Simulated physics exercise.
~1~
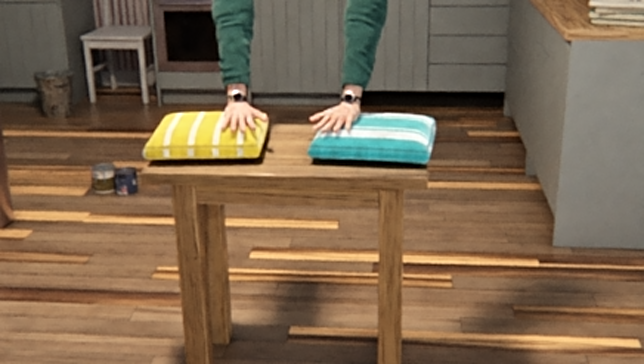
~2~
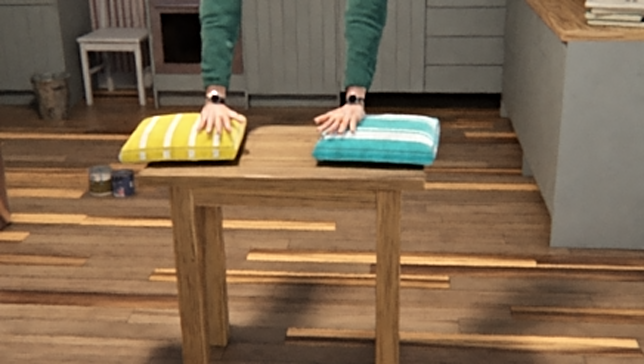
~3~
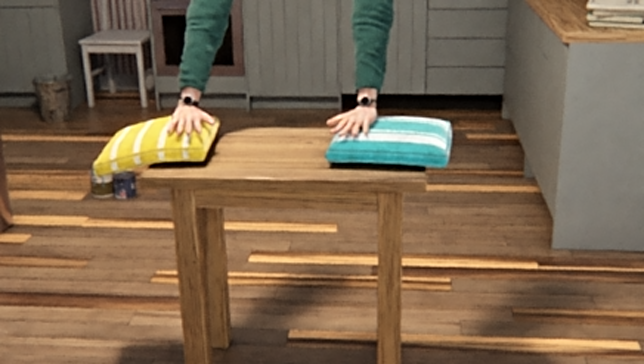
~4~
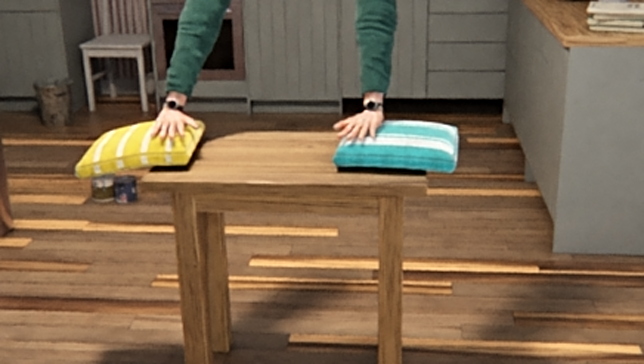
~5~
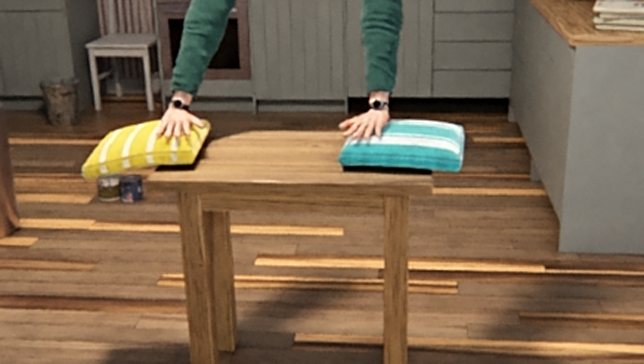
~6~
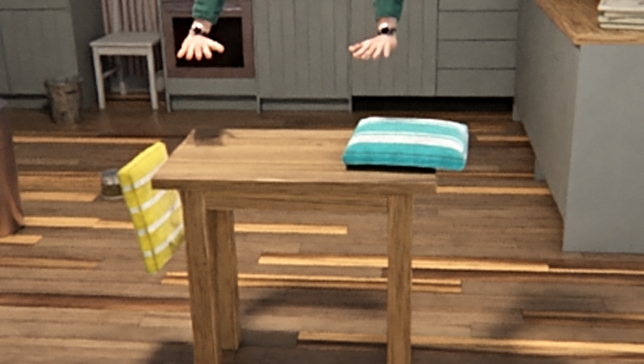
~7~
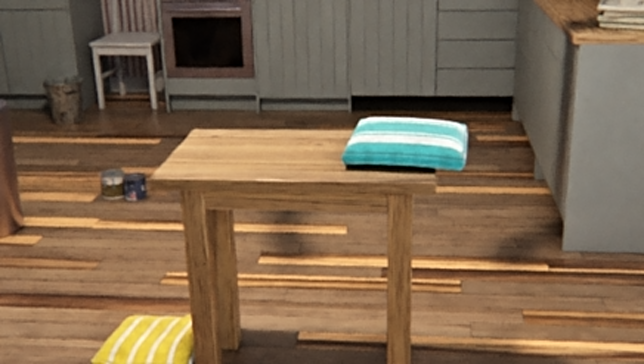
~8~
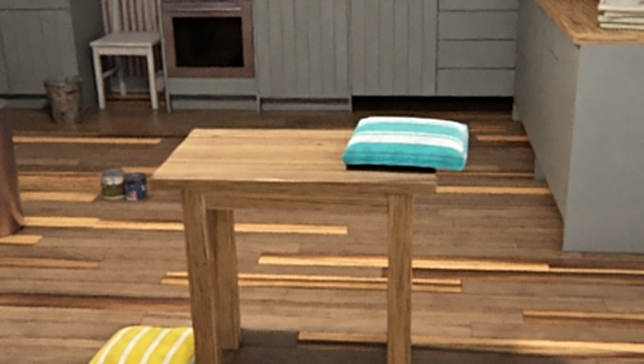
Two hands slide cushions outward on a table; the yellow one falls, the turquoise one stays.
